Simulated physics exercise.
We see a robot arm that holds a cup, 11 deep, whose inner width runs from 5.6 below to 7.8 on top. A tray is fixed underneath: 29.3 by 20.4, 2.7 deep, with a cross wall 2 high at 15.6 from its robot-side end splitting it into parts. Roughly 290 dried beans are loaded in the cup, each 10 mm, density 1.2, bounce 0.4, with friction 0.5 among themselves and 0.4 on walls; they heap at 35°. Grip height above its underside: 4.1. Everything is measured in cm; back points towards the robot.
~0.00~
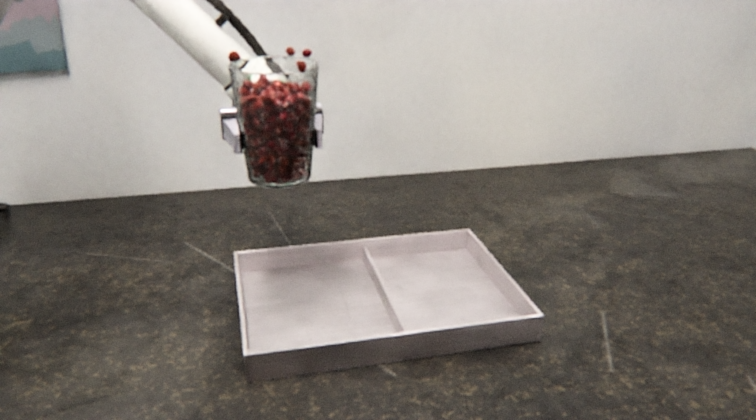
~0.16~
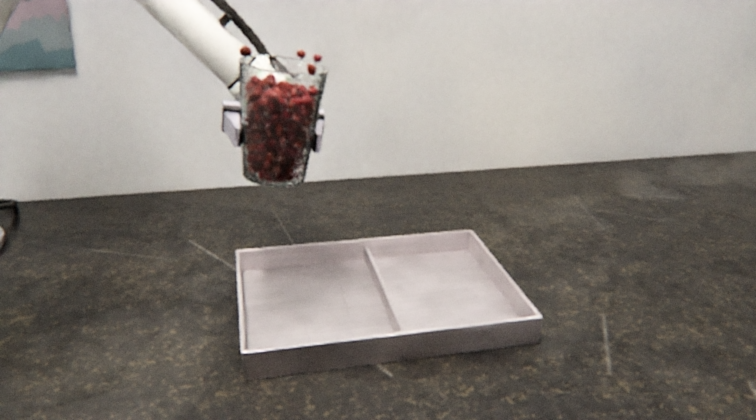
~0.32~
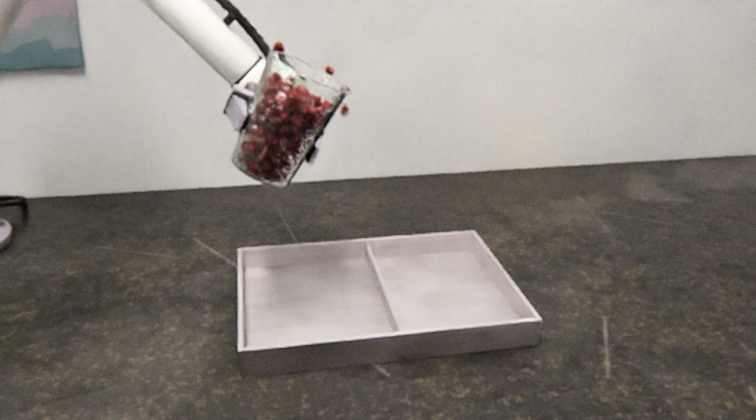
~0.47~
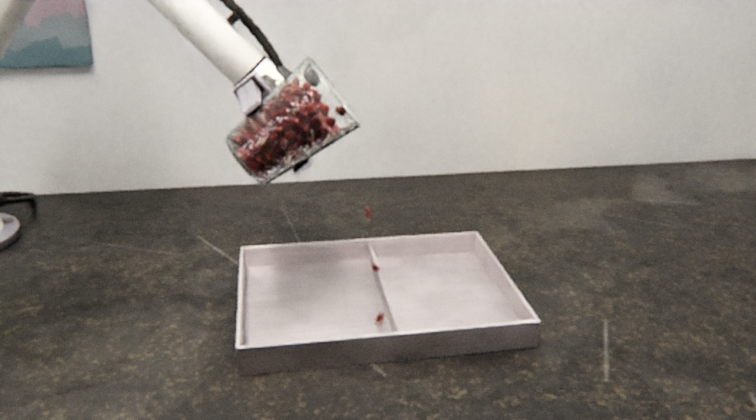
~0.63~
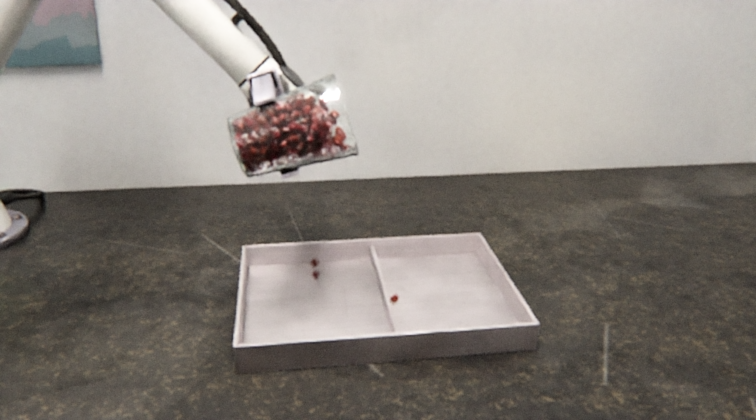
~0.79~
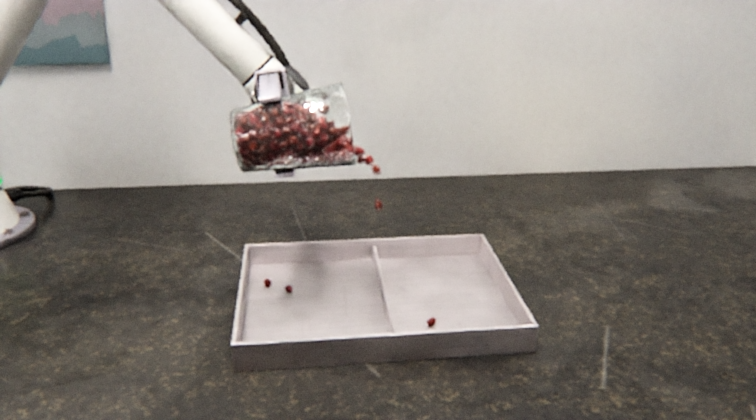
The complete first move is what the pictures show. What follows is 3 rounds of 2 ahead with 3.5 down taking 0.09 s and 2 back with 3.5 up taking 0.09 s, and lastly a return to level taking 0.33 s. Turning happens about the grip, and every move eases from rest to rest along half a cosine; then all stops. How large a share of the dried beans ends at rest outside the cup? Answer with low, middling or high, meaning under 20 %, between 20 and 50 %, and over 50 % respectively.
Middling.
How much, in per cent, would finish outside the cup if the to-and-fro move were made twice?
Then roughly 25 percent.
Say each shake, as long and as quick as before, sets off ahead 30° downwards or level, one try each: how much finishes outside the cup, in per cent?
I'd say close to 55 percent for the first and close to 85 percent for the second.
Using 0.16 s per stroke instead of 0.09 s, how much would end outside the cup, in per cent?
I'd expect close to 10 per cent then.
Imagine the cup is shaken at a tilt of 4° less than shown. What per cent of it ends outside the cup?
I'd put it at around 30 per cent.
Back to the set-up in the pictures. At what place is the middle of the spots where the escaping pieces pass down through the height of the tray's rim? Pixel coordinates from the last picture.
Estimated centre near (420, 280) in pixels.
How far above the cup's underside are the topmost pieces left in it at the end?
I'd put it at close to 8.0 centimetres.
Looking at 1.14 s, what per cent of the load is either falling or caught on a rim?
Around 8 per cent of the load.
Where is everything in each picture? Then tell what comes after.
The first frame shows cup middle at (277, 124), level; upper third of the load around (276, 102), from x 235 to 310, top at y 50; 289 in the cup.
The second frame shows cup middle at (279, 124), tilted 8° forward; upper third of the load around (278, 101), from x 245 to 315, top at y 50.
The third frame shows cup middle at (284, 124), tilted 28° forward; upper third of the load around (284, 103), from x 240 to 345, top at y 45; 286 in the cup, 3 in flight or on a rim.
The fourth frame shows cup middle at (289, 127), tilted 54° forward; upper third of the load around (294, 110), from x 235 to 380, top at y 85; 286 in the cup, 2 in the robot-side part, 1 in flight or on a rim.
The fifth frame shows cup middle at (291, 131), tilted 74° forward; upper third of the load around (292, 116), from x 235 to 395, top at y 100; 286 in the cup, 2 in the robot-side part, 1 in the far-side part.
The sixth frame shows cup middle at (292, 133), tilted 82° forward; upper third of the load around (284, 121), from x 240 to 430, top at y 105; 284 in the cup, 2 in the robot-side part, 1 in the far-side part, 2 in flight or on a rim.
After 1.14 s, tilted 82° forward, highest piece 22 above the table; 236 in the cup, 28 in the far-side part, 3 in the robot-side part, 22 in flight or on a rim.
After 1.49 s, tilted 45° forward, highest piece 24 above the table; 187 in the cup, 77 in the far-side part, 6 on the table or floor, 3 in the robot-side part, 16 in flight or on a rim.
After 1.86 s, level, highest piece 24 above the table; 185 in the cup, 89 in the far-side part, 8 on the table or floor, 7 in the robot-side part.
After 2.91 s, level, highest piece 24 above the table; 185 in the cup, 89 in the far-side part, 8 on the table or floor, 7 in the robot-side part.
At rest, 185 in the cup, 89 in the far-side part, 8 on the table or floor, 7 in the robot-side part. That is 36 % outside the cup.
